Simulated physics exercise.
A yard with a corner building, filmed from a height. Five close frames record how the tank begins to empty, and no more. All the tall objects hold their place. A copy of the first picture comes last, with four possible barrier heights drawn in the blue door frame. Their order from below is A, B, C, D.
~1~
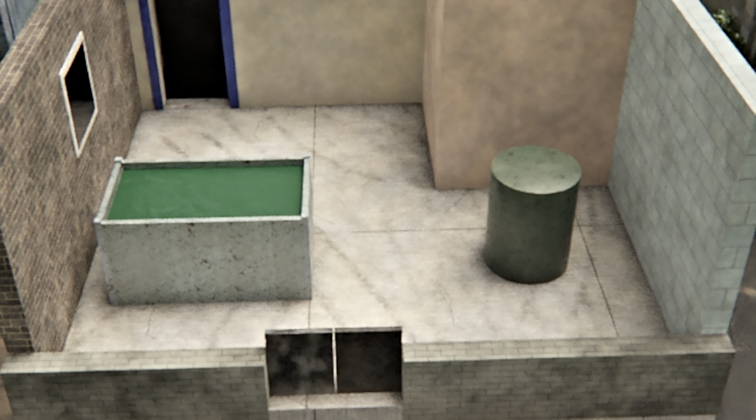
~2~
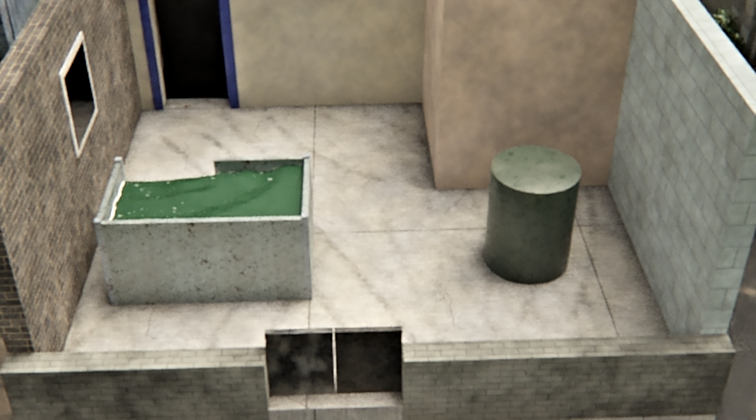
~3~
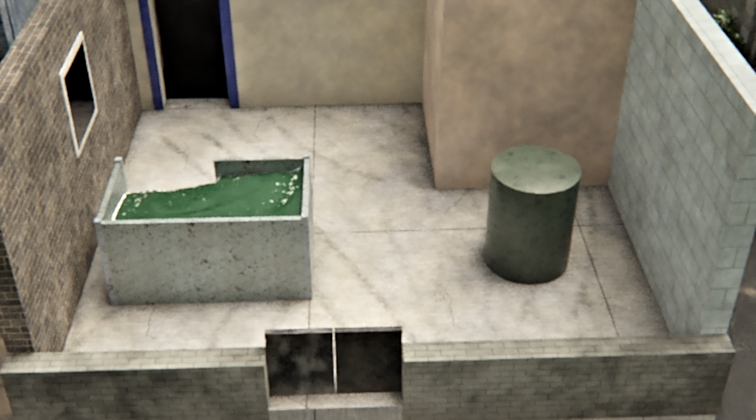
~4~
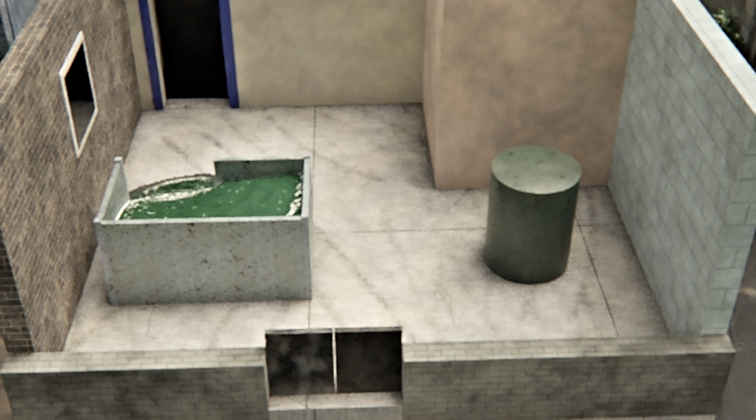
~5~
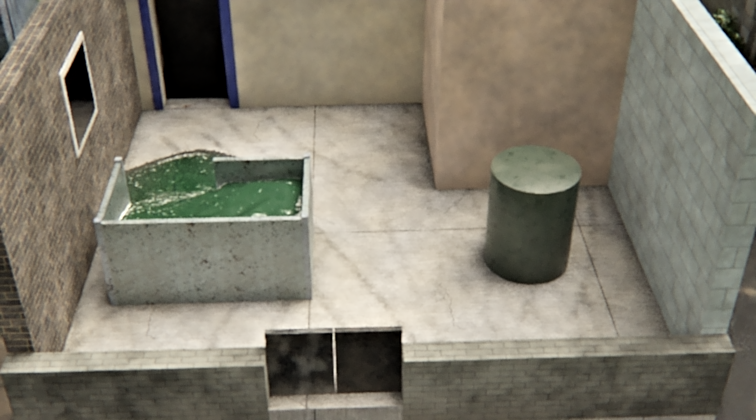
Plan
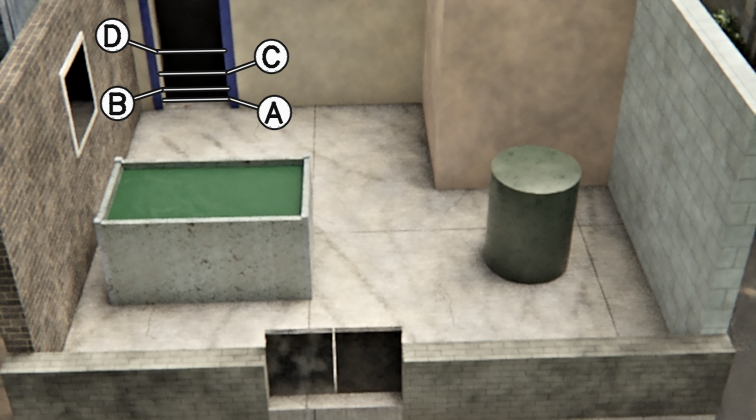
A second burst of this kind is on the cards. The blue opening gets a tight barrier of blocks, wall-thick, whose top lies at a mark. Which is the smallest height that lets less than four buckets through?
Go for C.
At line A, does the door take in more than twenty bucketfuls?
Yes.
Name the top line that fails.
The answer is B.
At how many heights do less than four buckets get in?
Two of them.
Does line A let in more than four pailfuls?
Yes, it does.
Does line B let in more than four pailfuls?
Yes, that goes wrong.
On the marked copy, A at (196, 99); B at (195, 89); C at (193, 73); D at (190, 51); from the bottom up A, B, C, D.
With A, dozens of bucketfuls pour in.
With B, about 13 bucketfuls get in.
With C, a bucket or two gets in.
With D, nothing gets over.
